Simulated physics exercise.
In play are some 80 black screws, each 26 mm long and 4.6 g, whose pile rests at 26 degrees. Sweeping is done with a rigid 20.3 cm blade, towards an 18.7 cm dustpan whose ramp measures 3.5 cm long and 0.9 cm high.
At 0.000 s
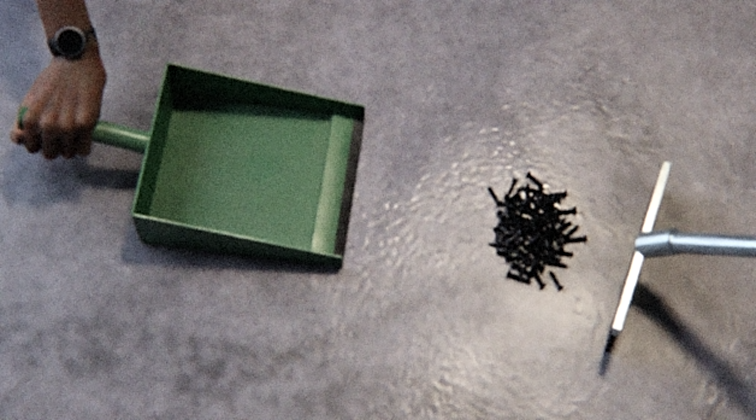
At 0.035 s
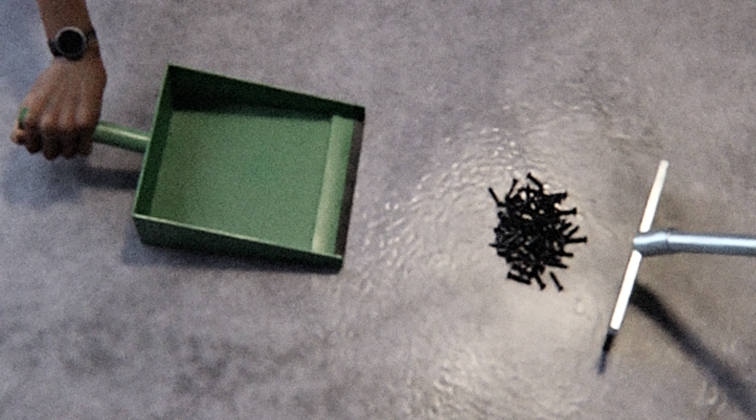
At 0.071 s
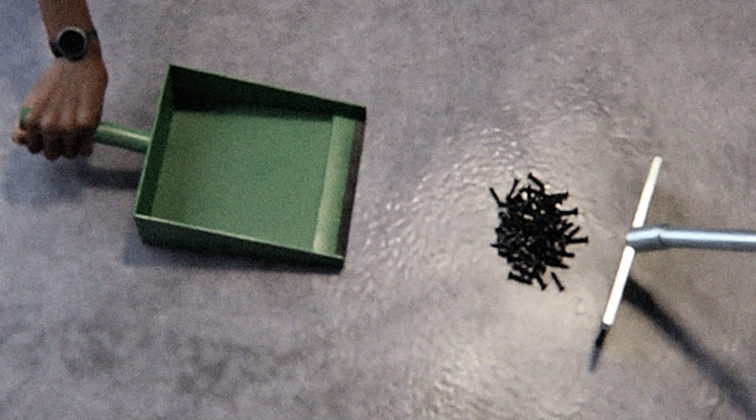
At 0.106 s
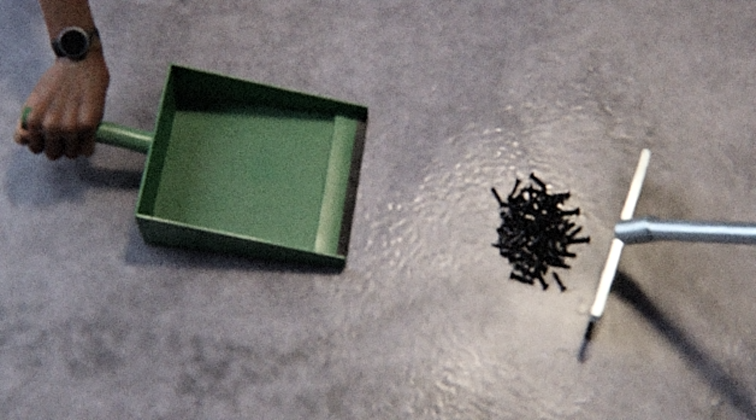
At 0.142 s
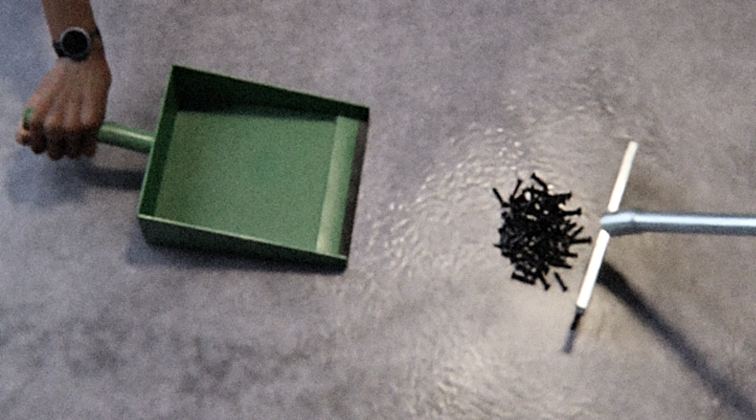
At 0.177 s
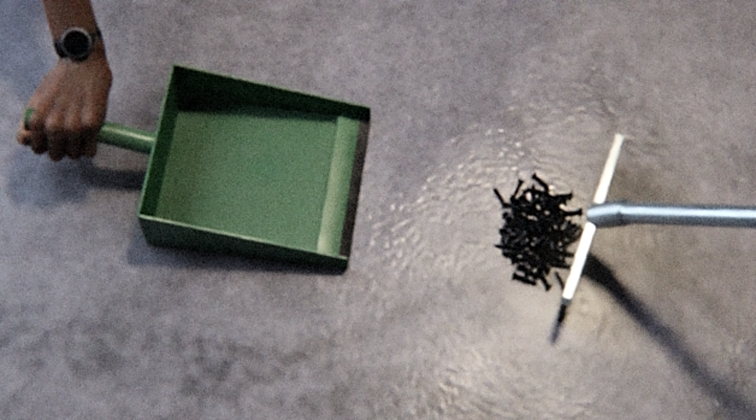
A hand with a dark wristwatch grips the handle of a green dustpan at the left of a mottled grey floor, seen from above. A loose pile of black screws lies right of centre, with a thin pale blade on a metallic pole beyond it. The blade slides left and slightly upward to the pile's edge, while the hand, pan and nearly all the screws stay still.
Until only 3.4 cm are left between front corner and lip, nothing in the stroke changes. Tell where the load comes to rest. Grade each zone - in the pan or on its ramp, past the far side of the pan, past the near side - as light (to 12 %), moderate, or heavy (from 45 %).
Pan - light, far side - moderate, near side - light.
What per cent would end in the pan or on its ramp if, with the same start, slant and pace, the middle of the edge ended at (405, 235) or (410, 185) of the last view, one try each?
Some 0 and 5 per cent.
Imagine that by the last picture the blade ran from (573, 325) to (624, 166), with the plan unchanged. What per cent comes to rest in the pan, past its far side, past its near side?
Final per cent - pan 0, far 0, near 5.
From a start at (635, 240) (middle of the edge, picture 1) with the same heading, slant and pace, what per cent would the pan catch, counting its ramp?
It would come to about 10 in a hundred.
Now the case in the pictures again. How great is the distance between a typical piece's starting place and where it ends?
20 cm, roughly.
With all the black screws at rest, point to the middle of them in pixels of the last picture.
Est. centre at rest: (385, 151) px.
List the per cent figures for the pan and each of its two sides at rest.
Final, in %: Pan 5, far side 15, near side 0.
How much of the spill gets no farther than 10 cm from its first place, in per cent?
I'd estimate roughly 0 per cent.
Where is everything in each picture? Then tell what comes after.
The first picture shows blade from (616, 330) to (665, 170), moved 0.0 cm, 0 of the pieces shifted so far; middle of the pieces at (532, 233); pan at (238, 176).
The second picture shows blade from (614, 329) to (662, 169), moved 0.3 cm, 0 of the pieces shifted so far; middle of the pieces at (532, 233).
The third picture shows blade from (607, 324) to (656, 165), moved 1.3 cm, 0 of the pieces shifted so far; middle of the pieces at (533, 234).
The fourth picture shows blade from (595, 317) to (645, 158), moved 2.8 cm, 0 of the pieces shifted so far; middle of the pieces at (535, 234).
The fifth picture shows blade from (581, 308) to (631, 150), moved 4.7 cm, 0 of the pieces shifted so far; middle of the pieces at (537, 234).
The sixth picture shows blade from (567, 299) to (618, 143), moved 6.4 cm, 1 of the pieces shifted so far; middle of the pieces at (538, 234); pan at (244, 178). Its pace works out near 0.51 m/s, heading 26 degrees away from the viewer's side.
After 0.39 s, middle of the blade 16 cm from the lip; 0 % over the lip, far side 0 %, near side 0 %.
After 0.54 s, middle of the blade 9 cm from the lip; 0 % over the lip, far side 5 %, near side 0 %.
After 0.80 s, middle of the blade 6 cm from the lip; 5 % over the lip, far side 15 %, near side 0 %.
At rest (1.5 s), pan 5 %, far side 15 %, near side 0 %, in front of the lip or behind the blade 75 %.
